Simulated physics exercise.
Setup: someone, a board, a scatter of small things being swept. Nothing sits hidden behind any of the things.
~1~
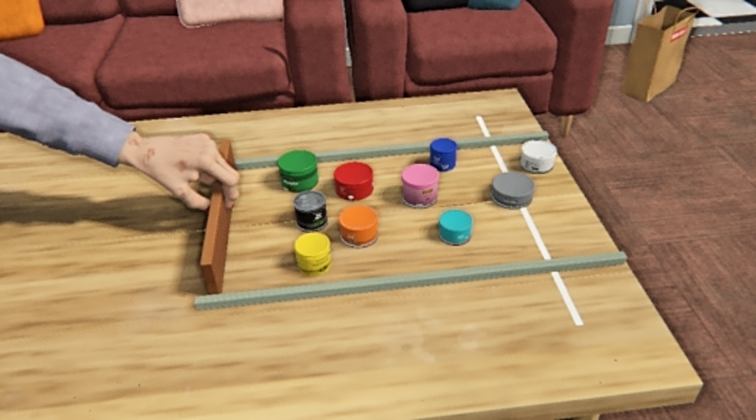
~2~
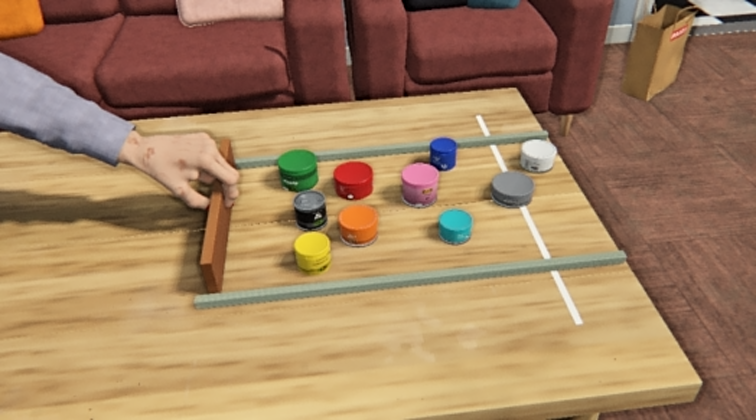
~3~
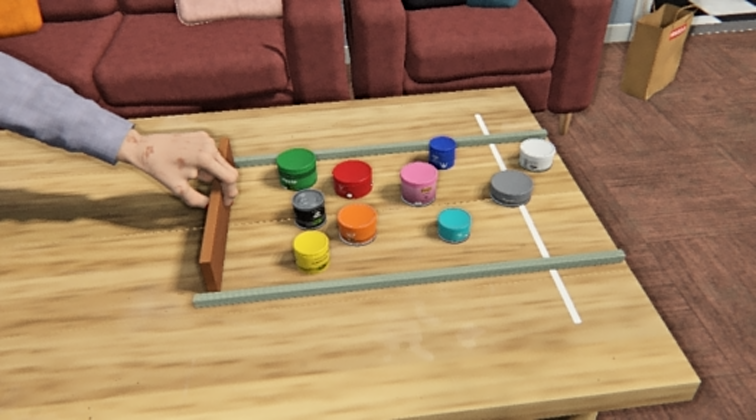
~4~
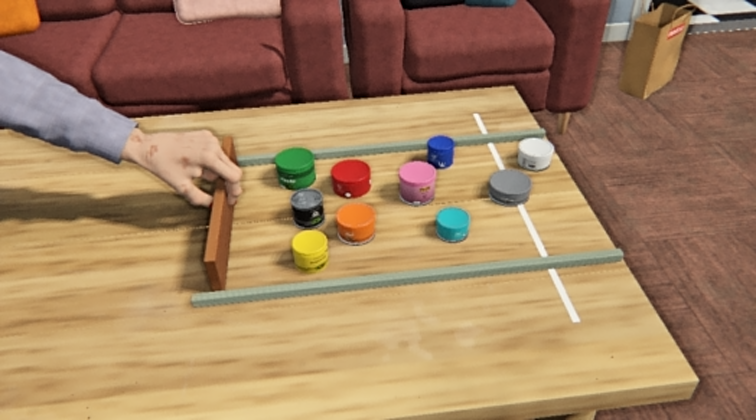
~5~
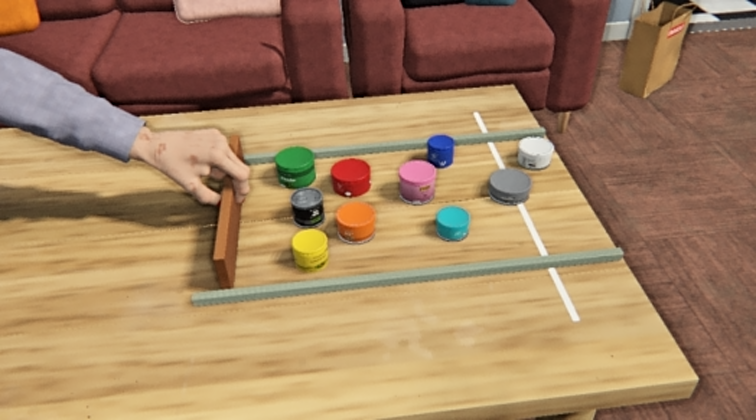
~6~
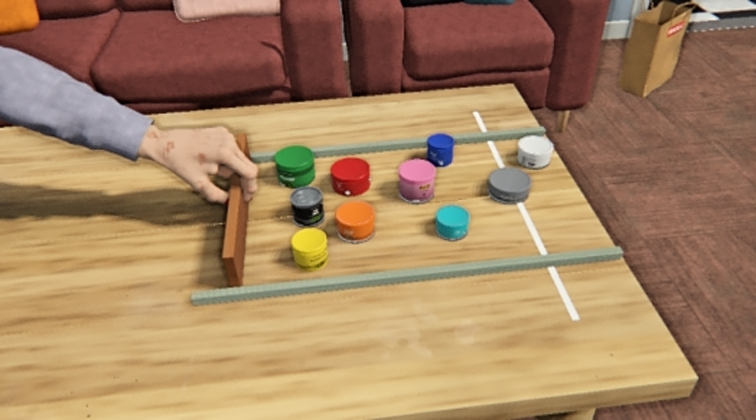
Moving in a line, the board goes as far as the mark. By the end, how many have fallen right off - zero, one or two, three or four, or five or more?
By the end, one or two have.
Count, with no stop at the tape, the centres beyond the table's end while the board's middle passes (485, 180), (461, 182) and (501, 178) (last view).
It would be 0, 0 and 1.
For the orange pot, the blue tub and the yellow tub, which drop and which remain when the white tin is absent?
So: The orange pot does not drop, the blue tub does not drop, the yellow tub does not drop.
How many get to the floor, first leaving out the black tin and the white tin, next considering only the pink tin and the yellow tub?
The first removal gives 1, the second gives 0.
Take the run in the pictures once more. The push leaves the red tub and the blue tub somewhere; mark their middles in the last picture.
Approximately (525, 166) for one, approximately (545, 139) for the other.
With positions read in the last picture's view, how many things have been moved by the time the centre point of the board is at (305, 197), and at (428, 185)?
The first count is 4, and then it's 9.
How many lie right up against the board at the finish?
The count is 5.
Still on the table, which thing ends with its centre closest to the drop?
It's the blue tub that ends nearest.
Soon after, none off yet; white tin at rest near (534, 153); grey pot at rest near (509, 186); blue tub at rest near (440, 151).
After that, none off yet; white tin at rest near (535, 155); grey pot displaced about its own width near (553, 182); blue tub displaced well along near (505, 145).
In the end, the number that fall off is one or two; gone, grey pot and white tin.
